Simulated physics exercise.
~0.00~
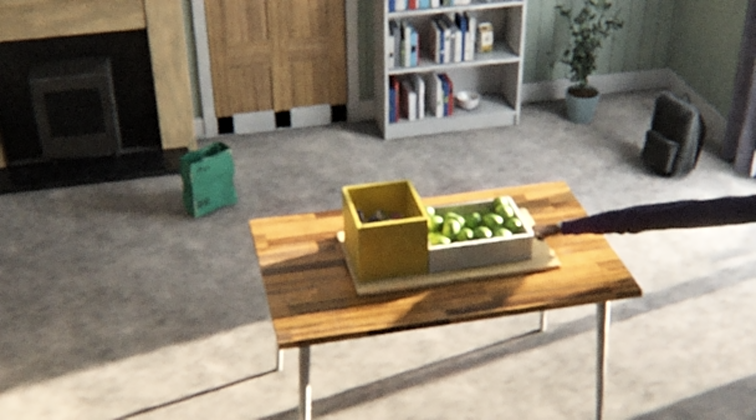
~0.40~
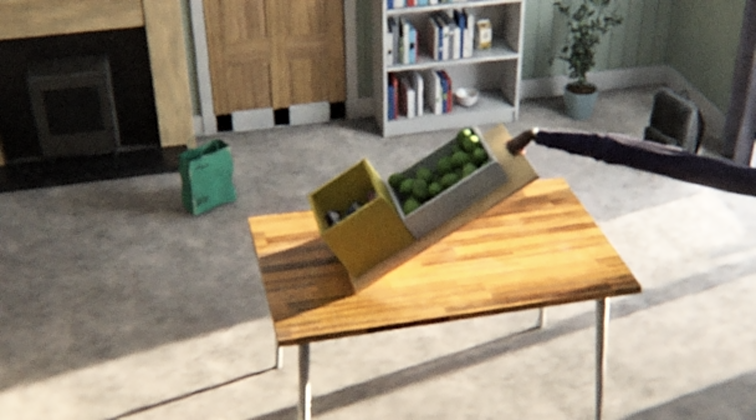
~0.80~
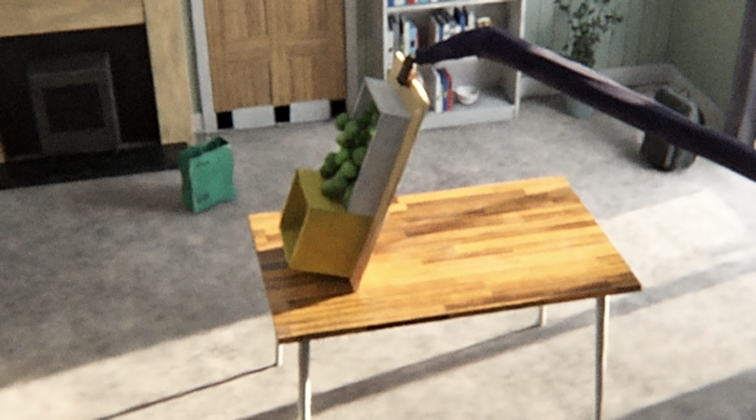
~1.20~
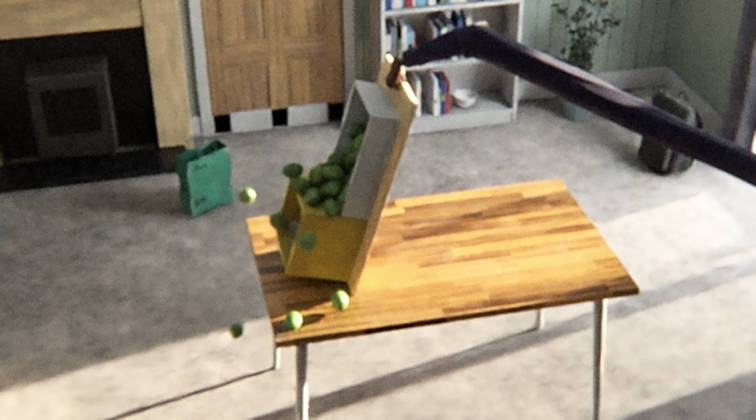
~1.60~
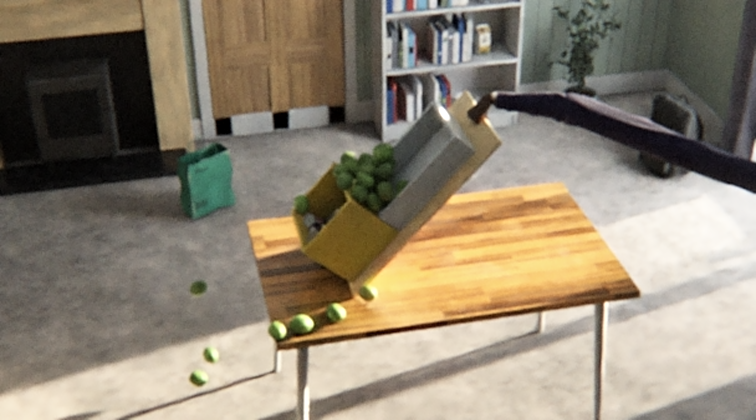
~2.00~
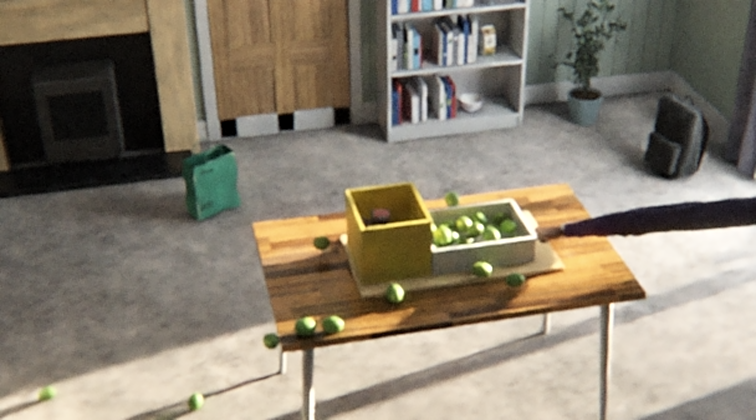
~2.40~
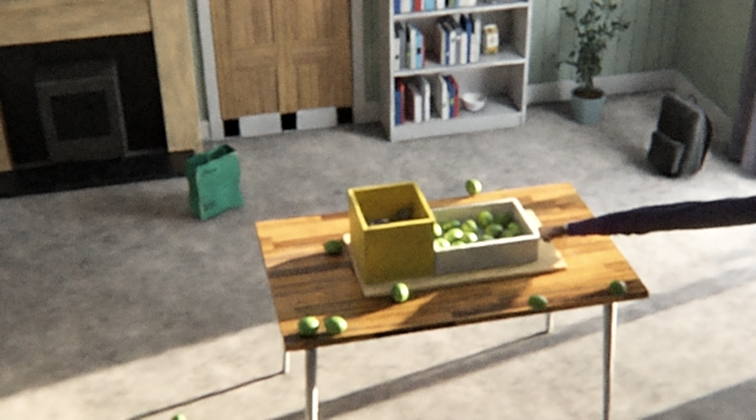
In a living room, a dark-sleeved arm levers up the right side of a board holding a yellow tray and a white tray, tipping it steeply until green balls spill from the white tray, then lowers it flat, leaving some balls scattered across the wooden table.
